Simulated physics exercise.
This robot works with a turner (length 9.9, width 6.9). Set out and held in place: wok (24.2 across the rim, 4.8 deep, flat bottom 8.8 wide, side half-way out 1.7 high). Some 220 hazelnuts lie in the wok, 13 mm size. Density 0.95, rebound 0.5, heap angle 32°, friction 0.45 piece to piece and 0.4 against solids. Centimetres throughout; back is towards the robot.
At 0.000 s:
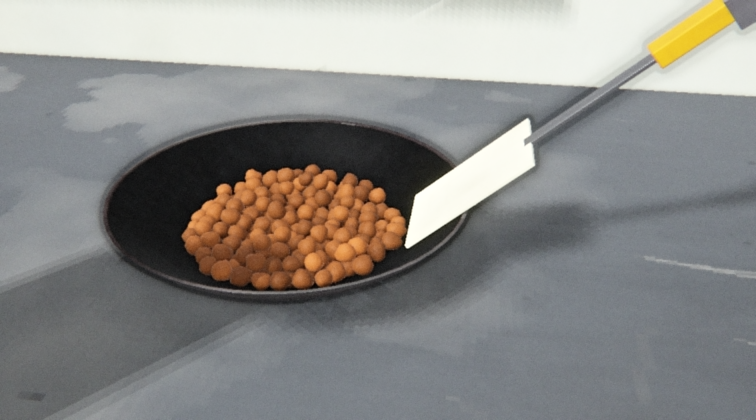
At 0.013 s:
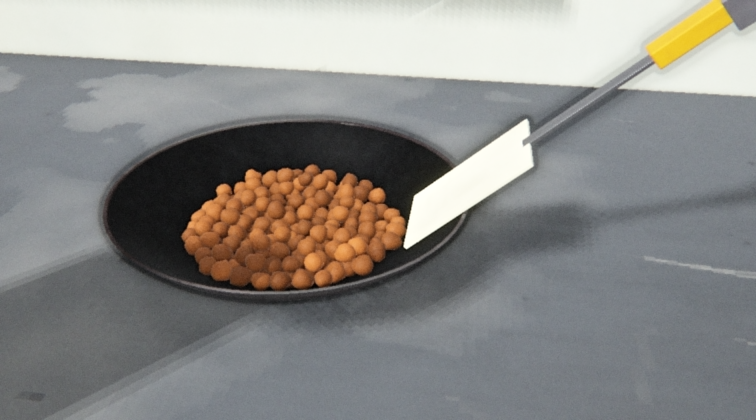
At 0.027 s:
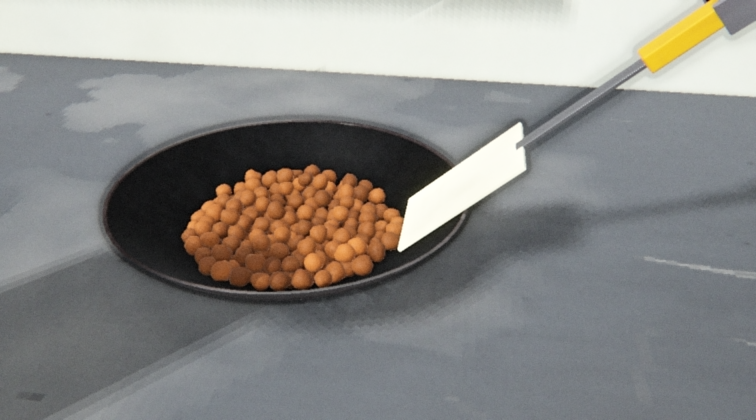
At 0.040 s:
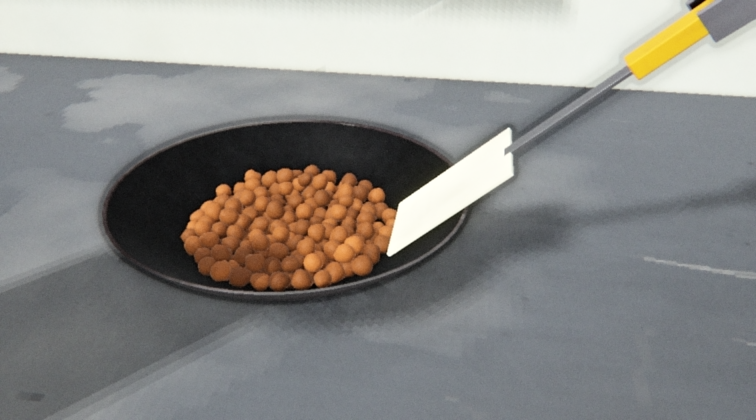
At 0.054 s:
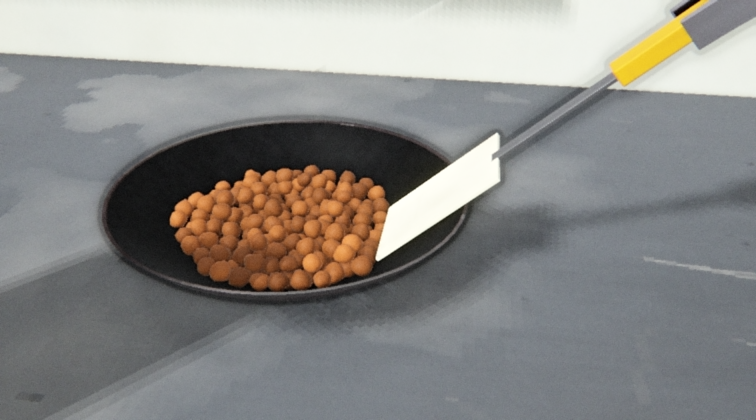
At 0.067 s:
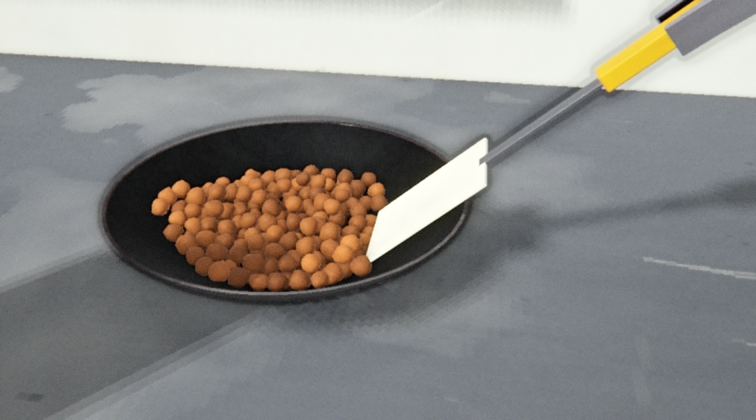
The clip opens on a black wok of small round brown nuts set in a grey surface, a pale flat turner resting still at its right side. The turner then slides slowly left and slightly down against the pile, and the nuts shift left, spreading toward the wok's left side.
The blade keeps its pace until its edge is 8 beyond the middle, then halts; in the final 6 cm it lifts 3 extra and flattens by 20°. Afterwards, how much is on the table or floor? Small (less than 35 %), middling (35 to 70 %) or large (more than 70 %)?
On the table or floor the share is small, less than 35 %.
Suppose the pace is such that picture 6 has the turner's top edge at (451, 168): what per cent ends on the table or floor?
About 50 per cent.
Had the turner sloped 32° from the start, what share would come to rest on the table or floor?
It would be near 20 per cent.
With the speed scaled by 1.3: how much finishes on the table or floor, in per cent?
Some 35 per cent.
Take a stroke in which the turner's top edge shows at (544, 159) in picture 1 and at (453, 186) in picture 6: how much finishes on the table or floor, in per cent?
About 55 per cent.
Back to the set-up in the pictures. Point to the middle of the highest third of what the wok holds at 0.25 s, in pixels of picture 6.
At about (182, 185).
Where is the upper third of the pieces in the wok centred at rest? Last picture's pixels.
At about (202, 203).
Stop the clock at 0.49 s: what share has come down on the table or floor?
Some 25 per cent.
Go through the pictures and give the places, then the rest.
In the first picture, turner top edge at (531, 140), sloping 42°; upper third of the load around (299, 220), from x 190 to 400, top at y 175; 215 in the wok.
In the second picture, turner top edge at (530, 141), sloping 42°; upper third of the load around (299, 220), from x 190 to 400, top at y 175.
In the third picture, turner top edge at (523, 144), sloping 42°; upper third of the load around (299, 220), from x 190 to 395, top at y 175.
In the fourth picture, turner top edge at (511, 150), sloping 42°; upper third of the load around (291, 217), from x 190 to 395, top at y 175.
In the fifth picture, turner top edge at (499, 155), sloping 42°; upper third of the load around (286, 212), from x 180 to 380, top at y 175.
In the sixth picture, turner top edge at (486, 160), sloping 42°; upper third of the load around (270, 208), from x 160 to 380, top at y 175; 215 in the wok.
By 0.16 s, sloping 42°, highest piece 6 above the table; 211 in the wok, 4 on the blade or in flight.
By 0.25 s, sloping 34°, highest piece 6 above the table; 209 in the wok, 5 on the table or floor, 1 on the blade or in flight.
By 0.49 s, sloping 22°, highest piece 6 above the table; 156 in the wok, 54 on the table or floor, 5 on the blade or in flight.
By 1.54 s, sloping 22°, highest piece 4 above the table; 156 in the wok, 59 on the table or floor.
Final count, 156 in the wok, 59 on the table or floor. That is 27 % on the table or floor.
